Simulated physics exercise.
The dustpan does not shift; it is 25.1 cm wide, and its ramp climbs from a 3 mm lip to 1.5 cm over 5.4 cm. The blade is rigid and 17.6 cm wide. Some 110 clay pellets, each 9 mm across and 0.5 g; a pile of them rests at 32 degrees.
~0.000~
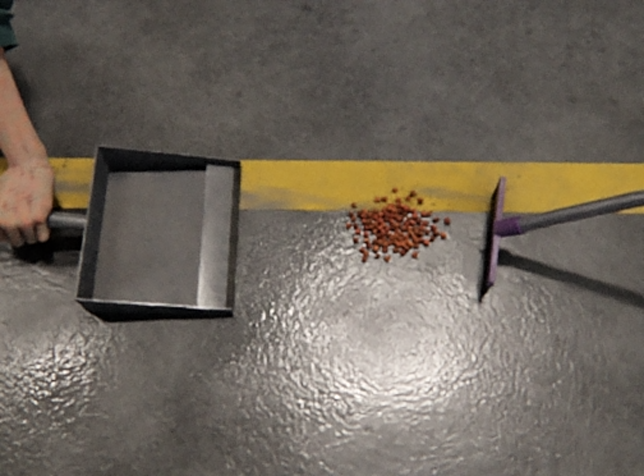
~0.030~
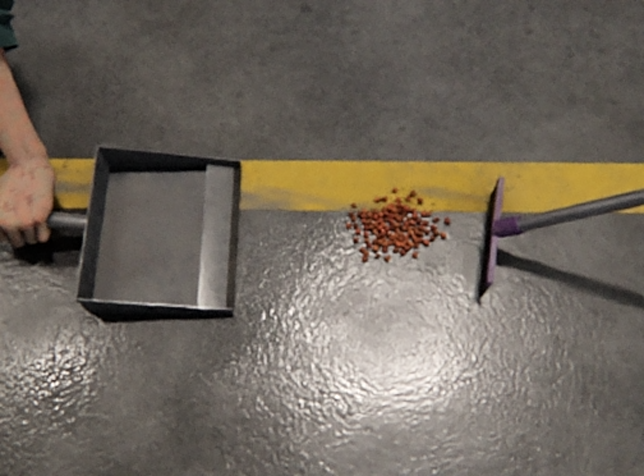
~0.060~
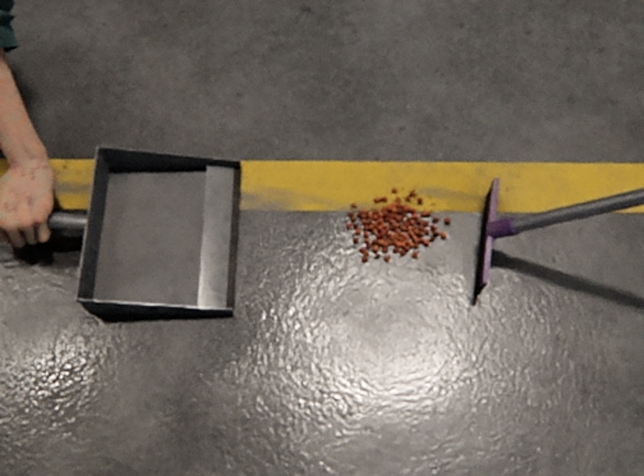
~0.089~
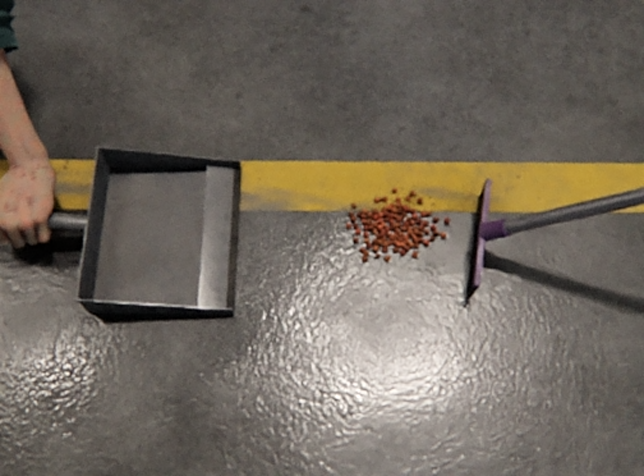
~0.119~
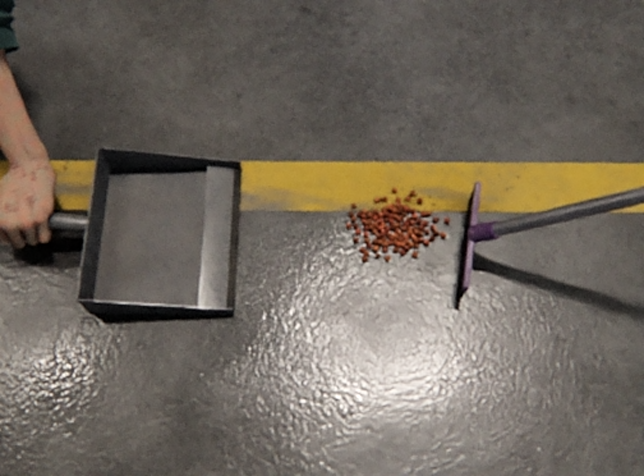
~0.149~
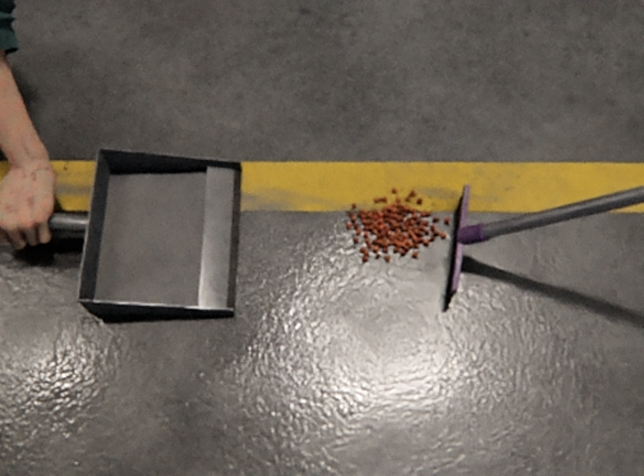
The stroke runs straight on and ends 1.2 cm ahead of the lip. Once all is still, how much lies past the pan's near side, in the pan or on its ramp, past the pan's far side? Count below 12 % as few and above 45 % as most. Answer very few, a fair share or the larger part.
Near side very few, pan very few, far side very few.
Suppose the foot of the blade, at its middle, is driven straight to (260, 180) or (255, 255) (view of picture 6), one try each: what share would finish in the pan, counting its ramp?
About 25 and 10 per cent.
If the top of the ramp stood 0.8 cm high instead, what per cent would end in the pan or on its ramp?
Then about 5 per cent.
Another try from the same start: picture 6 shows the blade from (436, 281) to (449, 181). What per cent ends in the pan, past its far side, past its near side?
Pan 15, far 20, near 0.
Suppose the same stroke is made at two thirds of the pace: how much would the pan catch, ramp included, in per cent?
In that case some 0 per cent.
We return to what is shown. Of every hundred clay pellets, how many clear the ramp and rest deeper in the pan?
About 0 per cent.
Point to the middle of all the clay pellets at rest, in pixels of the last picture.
At about (299, 221).
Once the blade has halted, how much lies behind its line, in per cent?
About 55 per cent.
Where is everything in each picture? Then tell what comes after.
The first frame shows blade from (490, 282) to (502, 182), moved 0.0 cm, 0 of the pieces shifted so far; middle of the pieces at (392, 227); pan at (156, 237).
The second frame shows blade from (489, 283) to (500, 182), moved 0.3 cm, 0 of the pieces shifted so far; middle of the pieces at (392, 227).
The third frame shows blade from (484, 284) to (495, 183), moved 1.0 cm, 0 of the pieces shifted so far; middle of the pieces at (392, 227).
The fourth frame shows blade from (476, 285) to (487, 185), moved 2.3 cm, 0 of the pieces shifted so far; middle of the pieces at (392, 227).
The fifth frame shows blade from (465, 288) to (477, 187), moved 4.0 cm, 0 of the pieces shifted so far; middle of the pieces at (392, 227).
The sixth frame shows blade from (454, 290) to (466, 190), moved 5.7 cm, 0 of the pieces shifted so far; middle of the pieces at (392, 227); pan at (157, 238). The blade's pace is about 0.57 m/s, heading 14 degrees towards the viewer's side.
After 0.43 s, middle of the blade 19 cm from the lip; 0 % over the lip, far side 0 %, near side 0 %.
Then, at 0.61 s, middle of the blade 9 cm from the lip; 0 % over the lip, far side 0 %, near side 0 %.
After 0.92 s, middle of the blade 3 cm from the lip; 0 % over the lip, far side 0 %, near side 0 %.
In the end, at 1.2 s, near side 0 %, pan 0 %, far side 0 %, in front of the lip or behind the blade 100 %.
